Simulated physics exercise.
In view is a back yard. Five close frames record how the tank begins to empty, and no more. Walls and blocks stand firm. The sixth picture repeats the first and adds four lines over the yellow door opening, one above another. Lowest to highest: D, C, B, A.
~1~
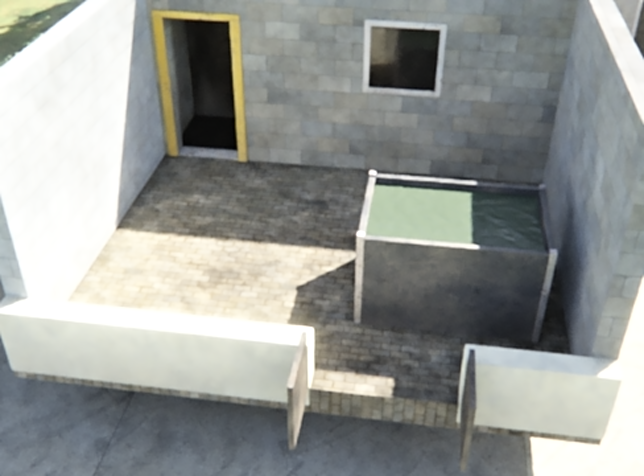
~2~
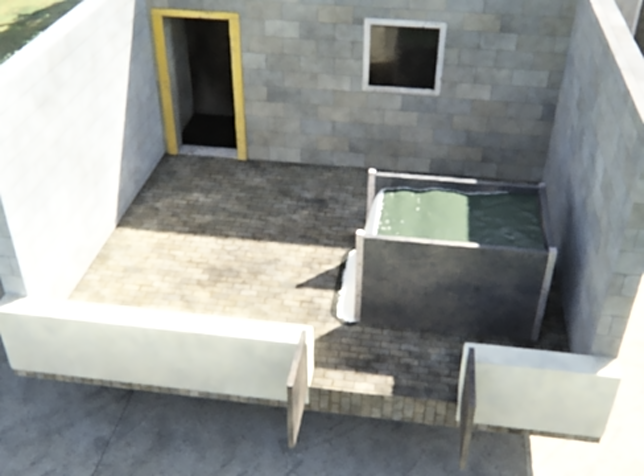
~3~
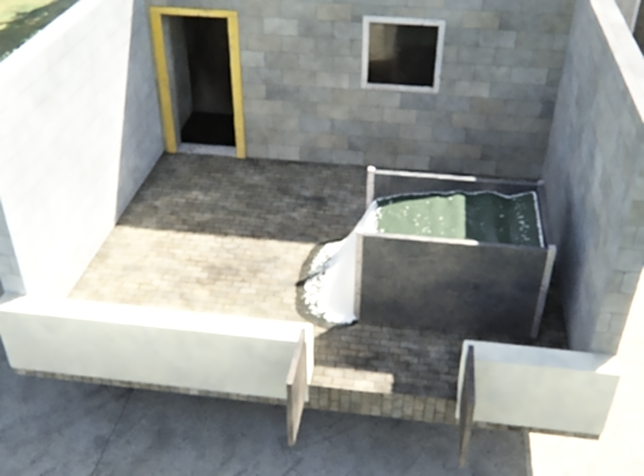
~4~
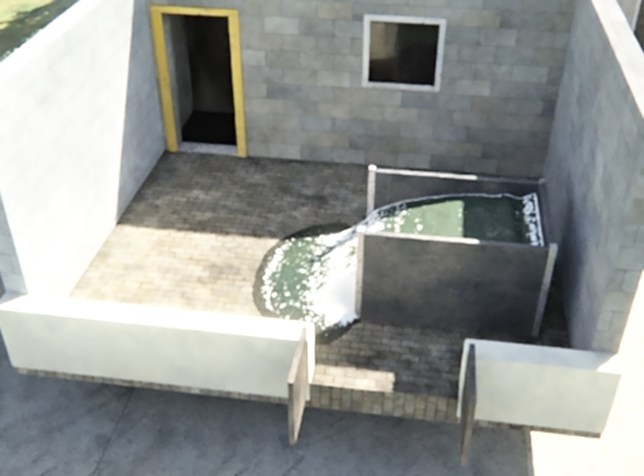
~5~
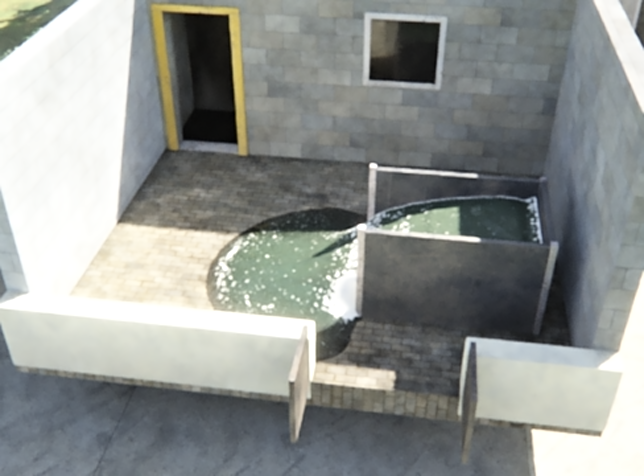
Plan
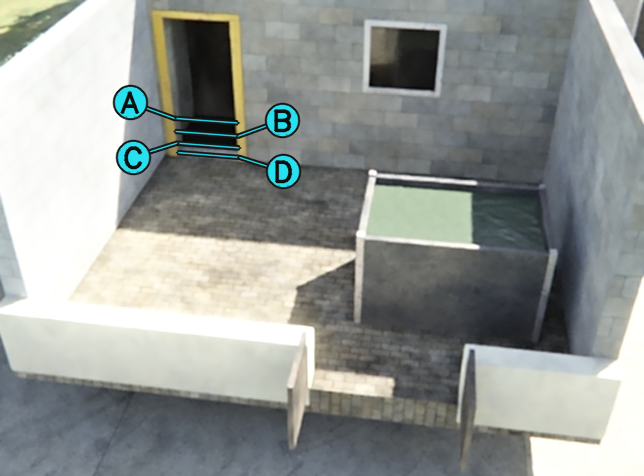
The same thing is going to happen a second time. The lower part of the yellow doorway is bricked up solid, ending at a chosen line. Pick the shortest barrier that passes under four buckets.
Take B.
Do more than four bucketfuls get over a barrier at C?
Yes.
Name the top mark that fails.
C.
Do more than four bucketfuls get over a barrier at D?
Yes, it does.
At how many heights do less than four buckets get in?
Two of the four.
On the marked copy, A at (205, 120); B at (206, 133); C at (207, 145); D at (208, 155); from the bottom up D, C, B, A.
With A, nothing gets over.
With B, a splash gets over, under a bucket.
With C, about 9 bucketfuls get in.
With D, dozens of bucketfuls pour in.
